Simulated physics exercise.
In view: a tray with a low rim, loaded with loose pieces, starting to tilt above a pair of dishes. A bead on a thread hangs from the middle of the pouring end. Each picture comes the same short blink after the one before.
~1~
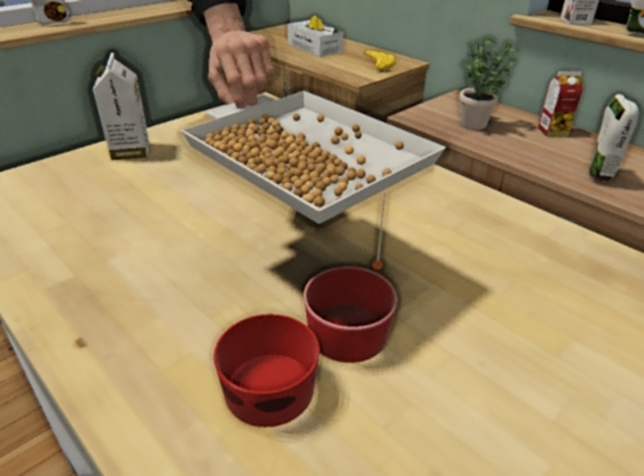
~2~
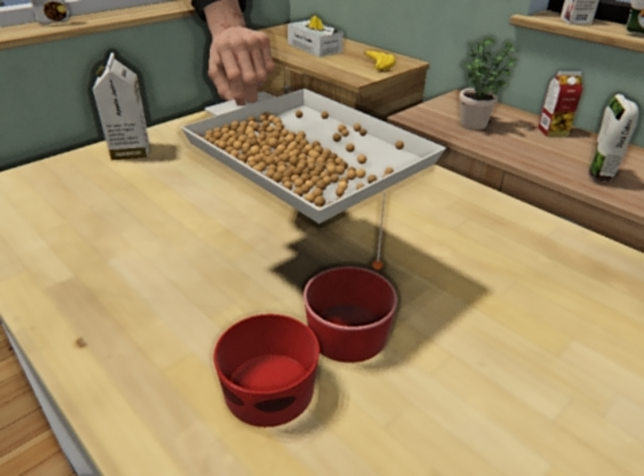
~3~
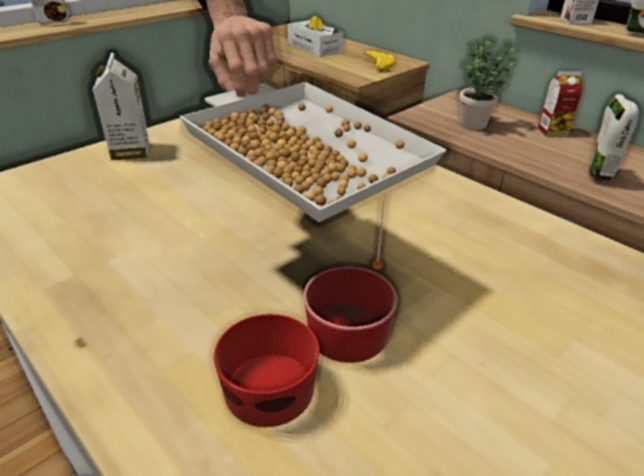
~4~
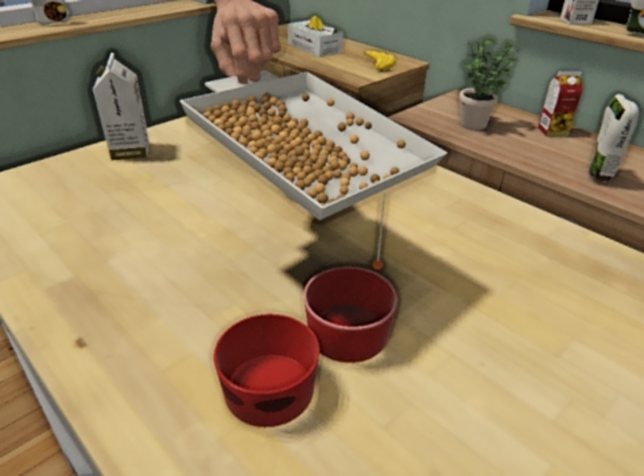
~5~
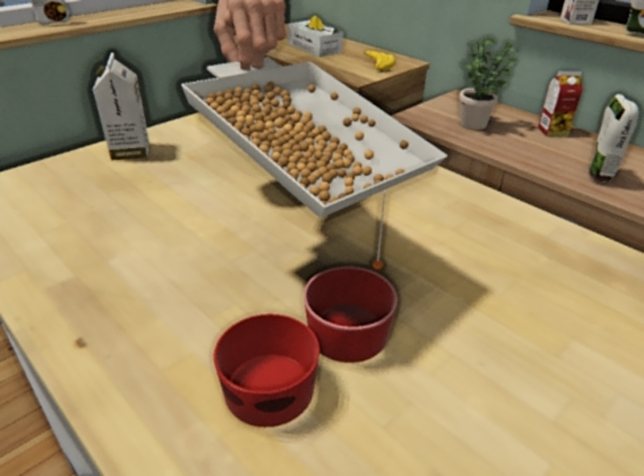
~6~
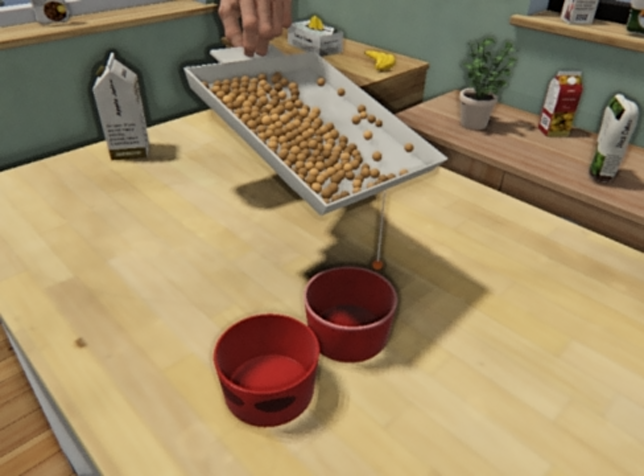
The clip opens with a hand holding a shallow pale tray of small round brown pieces above two red dishes on a wooden table, a bead hanging from its near end. The hand gradually raises the far end, steepening the tray, and the pieces shift slightly toward the lower end.
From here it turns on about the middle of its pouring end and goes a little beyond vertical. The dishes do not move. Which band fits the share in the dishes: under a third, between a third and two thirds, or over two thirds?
In the dishes lies less than a third of it.
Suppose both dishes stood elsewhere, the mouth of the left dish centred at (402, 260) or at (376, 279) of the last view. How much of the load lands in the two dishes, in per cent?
The first gives 50 %, the second 50 %.
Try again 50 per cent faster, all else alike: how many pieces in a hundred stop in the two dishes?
Near 0 %.
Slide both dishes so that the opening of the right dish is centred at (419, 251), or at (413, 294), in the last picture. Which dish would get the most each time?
In turn: Right; right.
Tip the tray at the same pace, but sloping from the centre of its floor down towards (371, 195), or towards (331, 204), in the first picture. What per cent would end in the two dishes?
In turn 20 and 60 in a hundred.
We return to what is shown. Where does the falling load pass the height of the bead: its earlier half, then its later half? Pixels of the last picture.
First near (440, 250), later near (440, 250).
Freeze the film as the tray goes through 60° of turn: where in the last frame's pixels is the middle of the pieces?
Close to (413, 172).
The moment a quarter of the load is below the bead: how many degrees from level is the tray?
At some 70 degrees.
Soon after the last picture, tray tipped steeply; about two thirds on the tray; a small part outside both; about a quarter in the air.
A little later, tray tipped right over; a stray few on the tray; most outside both; a small part in the air.
Later still, tray tipped past a quarter turn; all outside both.
By the end, tray tipped past a quarter turn; none in the left dish; none in the right dish; all outside both.
